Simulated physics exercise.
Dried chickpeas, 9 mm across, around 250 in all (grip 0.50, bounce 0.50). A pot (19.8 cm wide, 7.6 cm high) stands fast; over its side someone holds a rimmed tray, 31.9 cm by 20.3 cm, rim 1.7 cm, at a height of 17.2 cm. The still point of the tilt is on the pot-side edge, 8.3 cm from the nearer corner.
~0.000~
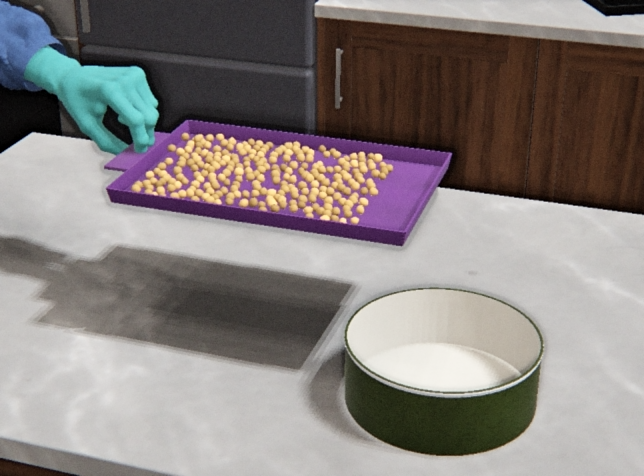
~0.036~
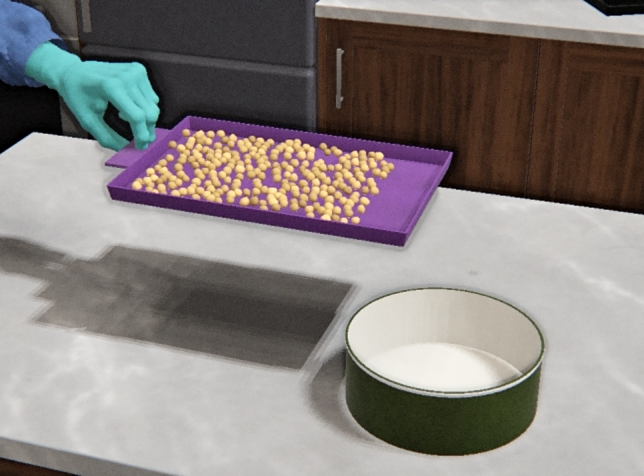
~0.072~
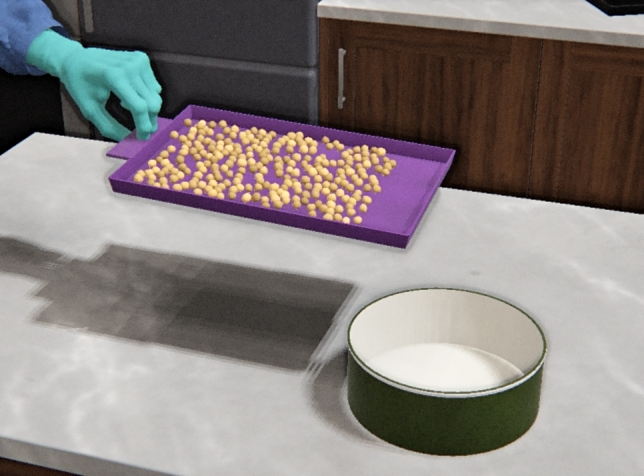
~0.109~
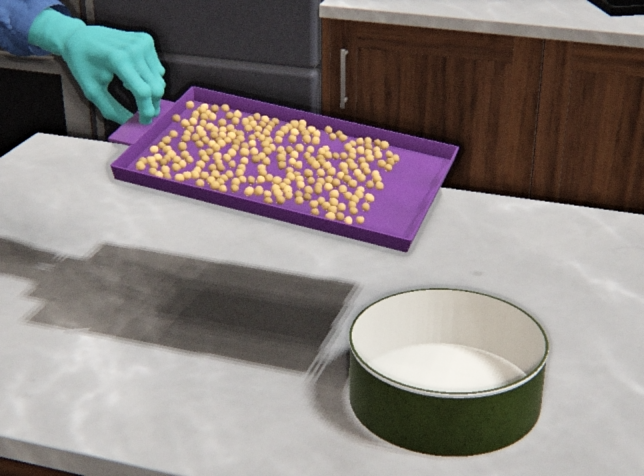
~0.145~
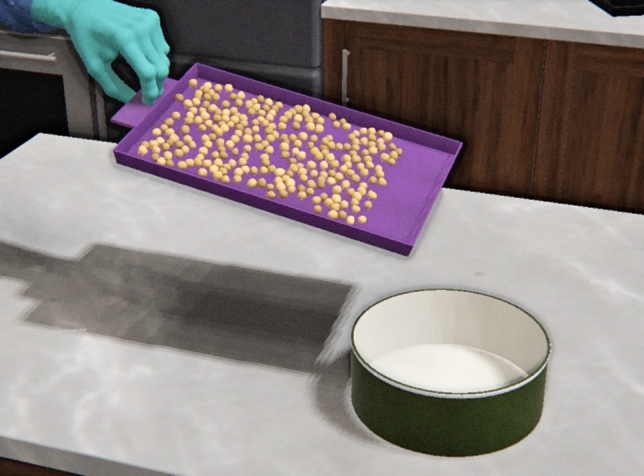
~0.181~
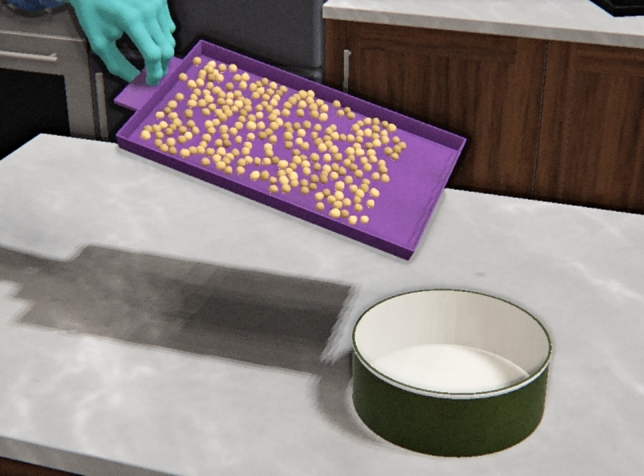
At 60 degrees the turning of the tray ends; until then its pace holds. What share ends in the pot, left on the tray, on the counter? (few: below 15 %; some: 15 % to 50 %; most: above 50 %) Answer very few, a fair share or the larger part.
Pot: The larger part, tray: A fair share, counter: Very few.
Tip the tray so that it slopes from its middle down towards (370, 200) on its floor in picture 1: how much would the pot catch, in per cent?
Some 30 per cent.
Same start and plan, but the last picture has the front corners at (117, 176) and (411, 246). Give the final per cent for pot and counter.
Pot 10, counter 10.
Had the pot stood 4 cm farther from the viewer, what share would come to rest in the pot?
It would be near 50 per cent.
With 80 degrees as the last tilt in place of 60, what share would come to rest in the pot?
In that case some 90 per cent.
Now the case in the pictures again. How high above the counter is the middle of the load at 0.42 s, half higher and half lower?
Roughly 26 cm.
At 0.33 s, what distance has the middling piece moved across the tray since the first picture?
Some 1 cm.
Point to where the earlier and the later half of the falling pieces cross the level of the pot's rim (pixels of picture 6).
First near (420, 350), later near (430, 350).
Then, at 0.33 s, tilt 42 degrees; the tray holds 100 %, the pot 0 %.
After 0.42 s, tilt 55 degrees; the tray holds 100 %, the pot 0 %.
Then, at 0.65 s, tilt 60 degrees; the tray holds 70 %, the pot 5 %.
By 1.6 s all is still; pot 55 %, tray 45 %, counter 0 %.
